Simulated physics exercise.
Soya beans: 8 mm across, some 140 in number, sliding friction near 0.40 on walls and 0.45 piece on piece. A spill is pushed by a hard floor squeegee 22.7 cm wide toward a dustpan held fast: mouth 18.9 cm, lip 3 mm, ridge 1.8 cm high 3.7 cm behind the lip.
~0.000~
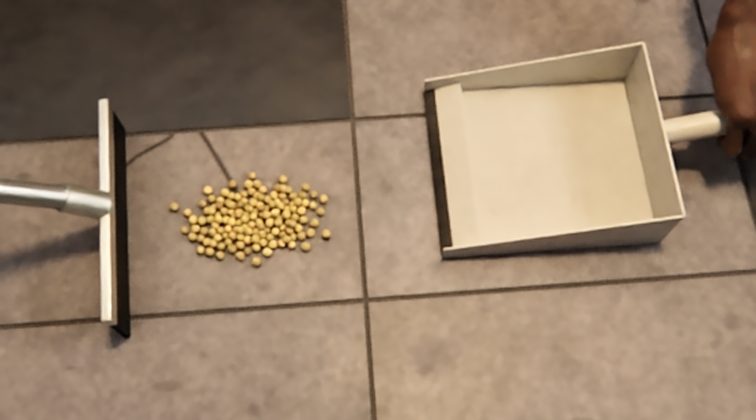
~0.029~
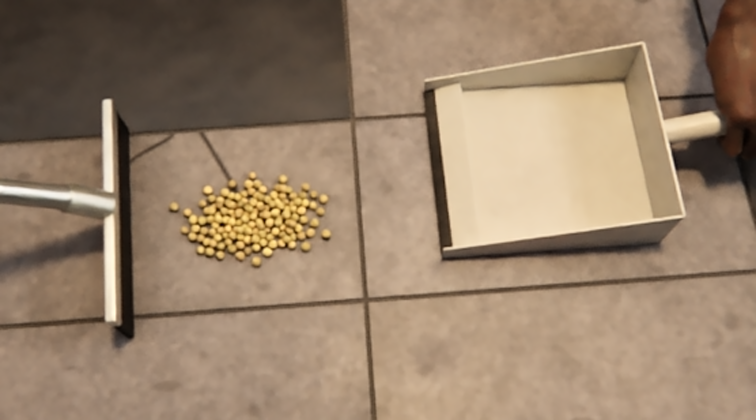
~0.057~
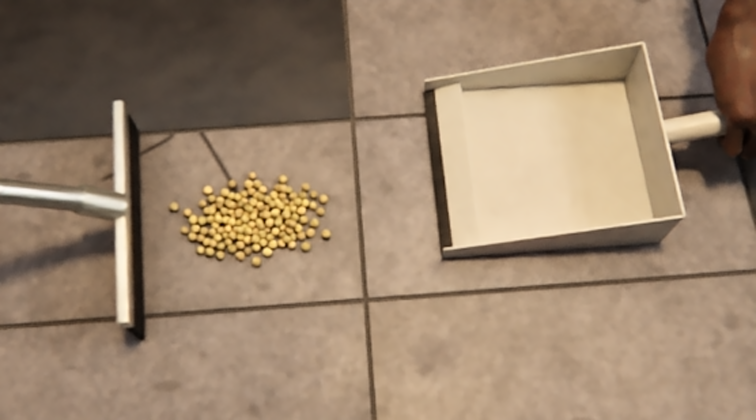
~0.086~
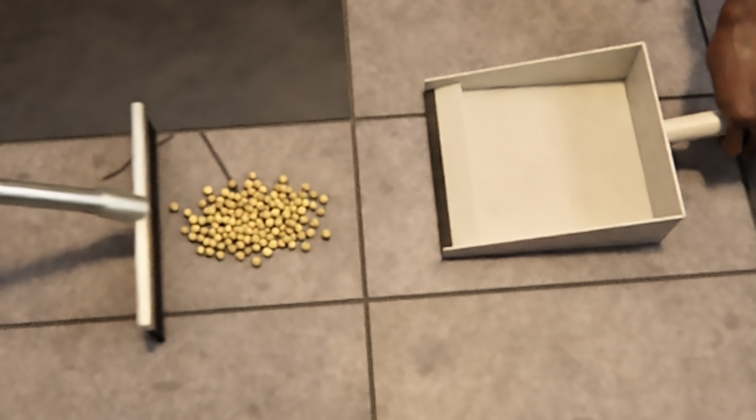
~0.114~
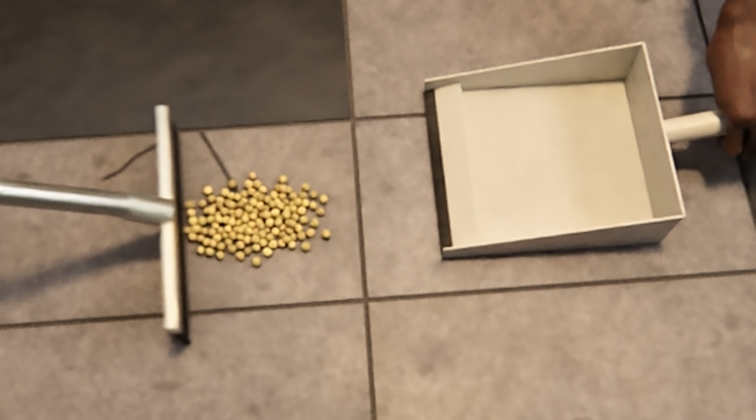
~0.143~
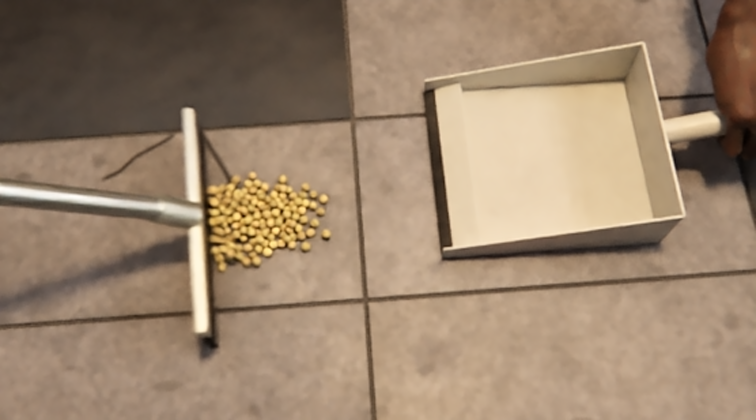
On a grey tiled floor, a squeegee slides right and pushes into yellowish beans.
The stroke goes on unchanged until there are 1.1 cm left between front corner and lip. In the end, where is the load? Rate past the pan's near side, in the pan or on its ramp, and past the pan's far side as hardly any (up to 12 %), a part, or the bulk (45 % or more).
Near side: A part, pan: A part, far side: Hardly any.
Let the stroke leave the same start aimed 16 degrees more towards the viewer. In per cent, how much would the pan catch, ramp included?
That would give about 5 percent.
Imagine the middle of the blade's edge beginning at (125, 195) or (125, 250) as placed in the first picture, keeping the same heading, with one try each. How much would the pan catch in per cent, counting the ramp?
Roughly 25 % and 15 %.
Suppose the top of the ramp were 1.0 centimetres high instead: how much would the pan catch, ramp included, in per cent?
Close to 25 per cent then.
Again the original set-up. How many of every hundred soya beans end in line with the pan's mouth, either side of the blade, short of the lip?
Share: Roughly 45 percent.
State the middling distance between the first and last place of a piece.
Somewhere around 20 centimetres.
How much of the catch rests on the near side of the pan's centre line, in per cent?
Share: Approx. 90 %.
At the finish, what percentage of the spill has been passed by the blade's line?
Close to 0 percent.
After 0.27 s, middle of the blade 12 cm from the lip; 0 % over the lip, far side 0 %, near side 15 %.
Then, at 0.36 s, middle of the blade 4 cm from the lip; 0 % over the lip, far side 5 %, near side 25 %.
Then, at 0.58 s, middle of the blade 2 cm from the lip; 25 % over the lip, far side 5 %, near side 25 %.
By 1.7 s all is still; near side 25 %, pan 20 %, far side 10 %, in front of the lip or behind the blade 45 %.
